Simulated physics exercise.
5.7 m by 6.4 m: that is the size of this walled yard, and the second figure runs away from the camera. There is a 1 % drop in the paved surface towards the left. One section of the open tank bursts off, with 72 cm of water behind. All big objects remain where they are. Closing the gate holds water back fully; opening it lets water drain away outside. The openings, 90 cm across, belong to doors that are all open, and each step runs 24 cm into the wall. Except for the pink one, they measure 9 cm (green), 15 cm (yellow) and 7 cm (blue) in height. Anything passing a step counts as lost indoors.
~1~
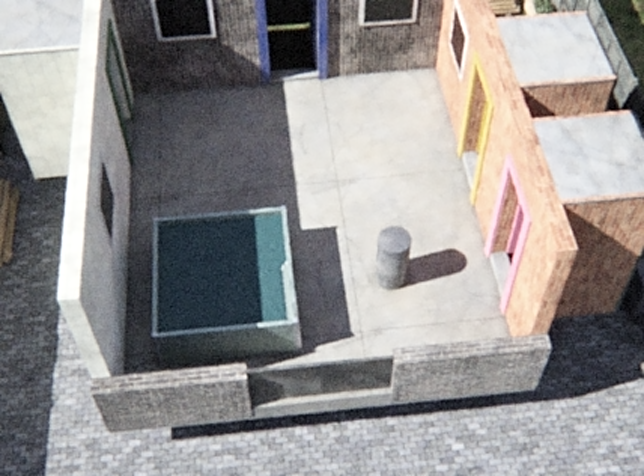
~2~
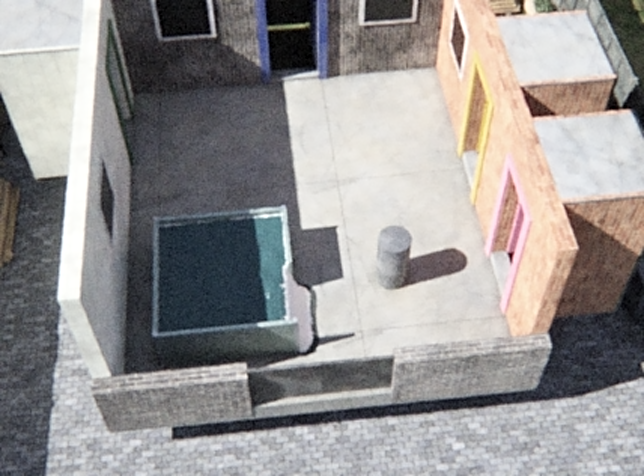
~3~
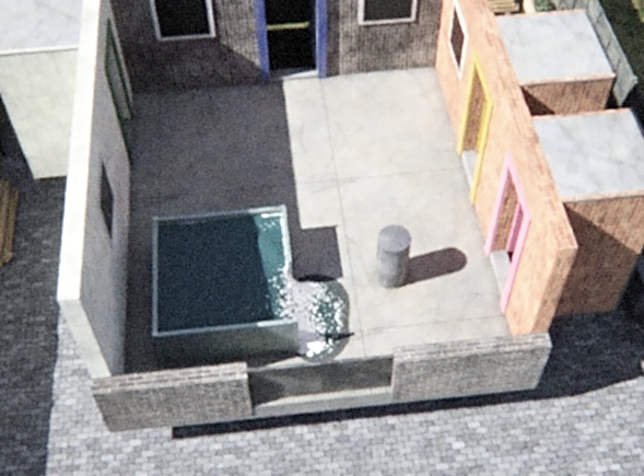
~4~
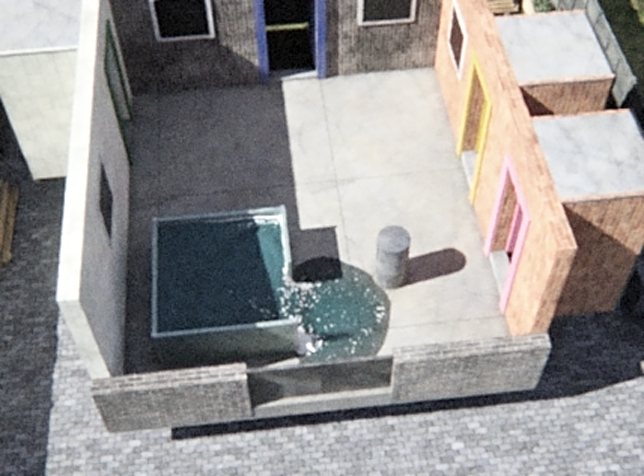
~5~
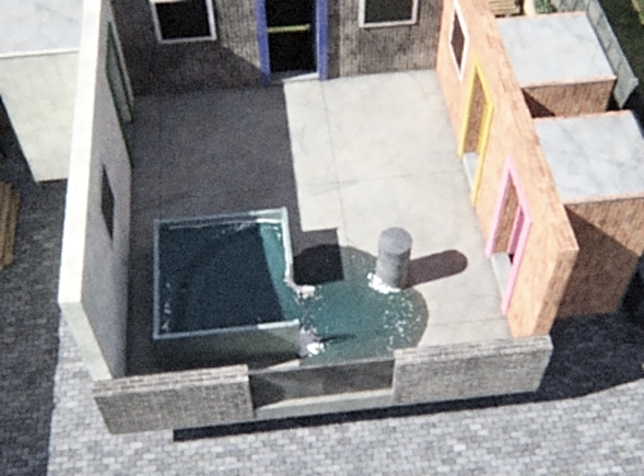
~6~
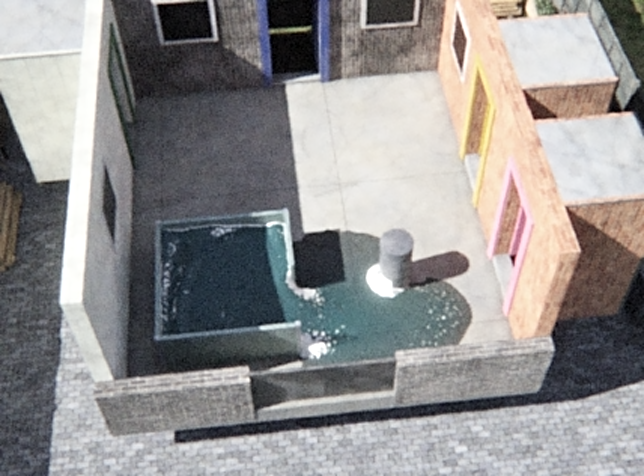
In a walled yard, water bursts from an open tank and spreads right around a grey cylinder.
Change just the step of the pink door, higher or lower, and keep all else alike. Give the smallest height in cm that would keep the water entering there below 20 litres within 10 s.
Roughly 24 cm.
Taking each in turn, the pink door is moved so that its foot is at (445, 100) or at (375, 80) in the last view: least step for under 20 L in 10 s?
Minimums: Roughly 9.5 cm and 17 cm.
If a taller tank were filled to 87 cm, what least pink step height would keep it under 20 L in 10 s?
You'd need a step of close to 31 cm.
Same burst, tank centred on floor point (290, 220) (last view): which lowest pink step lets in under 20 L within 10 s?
Close to 23 cm would do it.
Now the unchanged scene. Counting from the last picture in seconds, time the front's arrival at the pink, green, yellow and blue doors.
Pink 0.2 seconds, green 5.5 seconds, yellow 1.0 seconds, blue 3.8 seconds.
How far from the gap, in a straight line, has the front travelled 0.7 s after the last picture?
Roughly 3.4 metres.
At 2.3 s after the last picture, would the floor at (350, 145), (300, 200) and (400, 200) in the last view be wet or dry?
First wet through, second wet through, third wet through.
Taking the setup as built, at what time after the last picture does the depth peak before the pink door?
Approximately 1.6 s.
Then, 0.7 s after the last picture water covers 25 % of the floor, deepest (50 cm) near (516, 367); 19 cm at the pink door, 12 litres in over its 14 cm step.
Then, 2.3 s after the last picture water covers 50 % of the floor, deepest (32 cm) near (501, 357); 24 cm at the pink door, 89 litres in over its 14 cm step.
Then, 9.3 s after the last picture water covers 100 % of the floor, deepest (18 cm) near (130, 284); 6 cm at the pink door, 138 litres in over its 14 cm step.
At the pink door as built, the water peaked near 29 cm, 1.5 s after the last picture.
Run again over the same 10 s with other heights there, 50 litres in over 20 cm, 10 litres over 27 cm. The limit of 20 litres is kept from about 24 cm up.
